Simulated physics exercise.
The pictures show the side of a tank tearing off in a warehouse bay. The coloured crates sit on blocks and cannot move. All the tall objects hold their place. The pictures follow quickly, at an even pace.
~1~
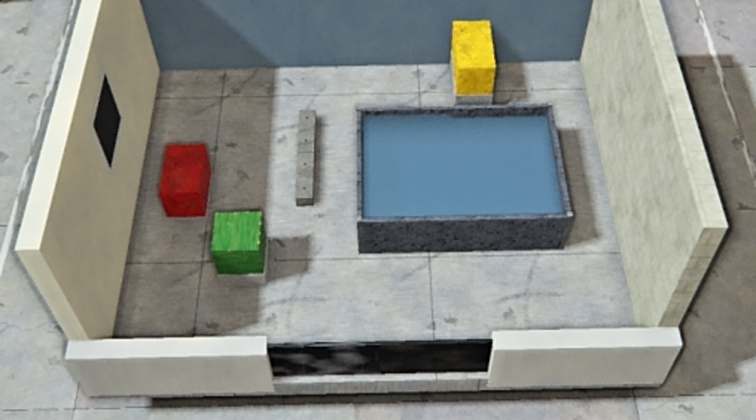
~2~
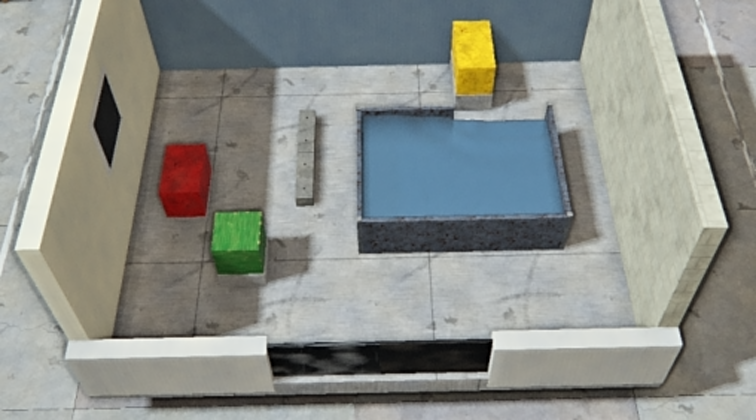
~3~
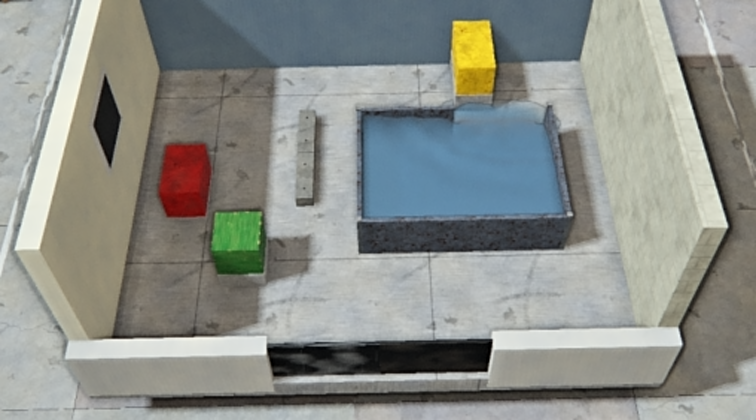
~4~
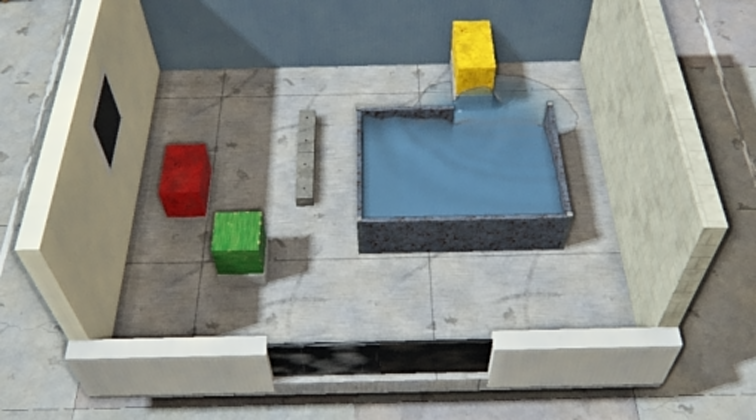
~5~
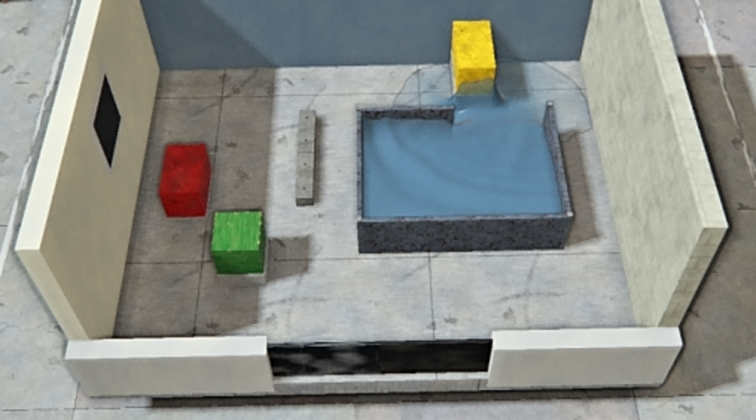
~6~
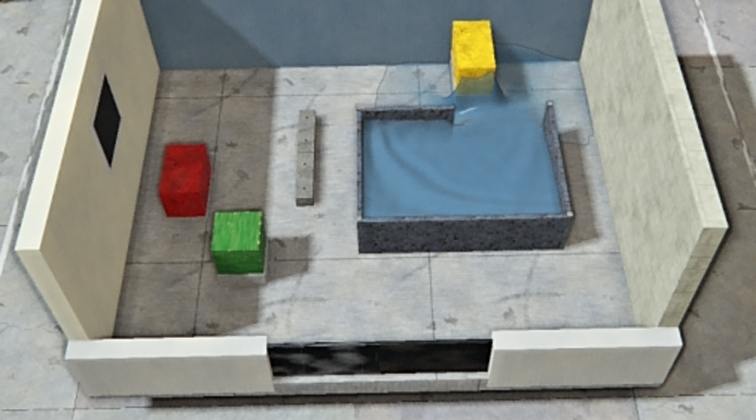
In the video, an open tank of still blue water stands among red, green and yellow blocks; part of its far side opens, and water pours out, spreading across the floor around the yellow block, while the blocks stay put.
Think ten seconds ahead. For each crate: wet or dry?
The red crate gets wet; the green crate stays dry; the yellow crate gets wet.
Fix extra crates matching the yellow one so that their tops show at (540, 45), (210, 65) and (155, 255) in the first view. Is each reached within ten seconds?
In turn: Is wetted, stays dry, is spared.
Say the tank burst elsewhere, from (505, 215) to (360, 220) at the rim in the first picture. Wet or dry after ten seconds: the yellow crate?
One by one: Yellow crate escapes it.
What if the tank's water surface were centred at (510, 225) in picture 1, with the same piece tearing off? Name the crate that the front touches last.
I say the red one.
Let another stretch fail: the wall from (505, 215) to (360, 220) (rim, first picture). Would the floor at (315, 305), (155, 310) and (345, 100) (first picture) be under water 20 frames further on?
In turn: Wet, under water, clear.
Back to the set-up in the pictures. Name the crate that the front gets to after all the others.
That is the green one.
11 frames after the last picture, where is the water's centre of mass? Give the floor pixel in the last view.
Near (476, 150).
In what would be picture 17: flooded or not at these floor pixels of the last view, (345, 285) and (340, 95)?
One after the other: Clear, awash.
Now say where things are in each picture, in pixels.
The first picture shows still water in the open tank at (459, 164).
In the second picture, water pours out on the open tank's far side and has run to a hidden place.
In the third picture, water pours out on the open tank's far side and has run to a hidden place.
In the fourth picture, water pours out on the open tank's far side and has run to (432, 91).
In the fifth picture, water pours out on the open tank's far side and has run to (534, 63).
In the sixth picture, the front is at (396, 67), out from the gap on the open tank's far side.
A moment on, water covers 20 % of the floor; the red crate not reached, the green crate not reached, the yellow crate water round its plinth.
Next, water covers 35 % of the floor; the red crate not reached, the green crate not reached, the yellow crate water round its plinth.
Then, water covers 50 % of the floor; the red crate not reached, the green crate not reached, the yellow crate water round its plinth.
Later, water covers 90 % of the floor; the red crate water round its plinth, the green crate water round its plinth, the yellow crate water round its plinth.
In the end, water covers 100 % of the floor; the red crate was topped, the green crate stayed above the water, the yellow crate was topped.
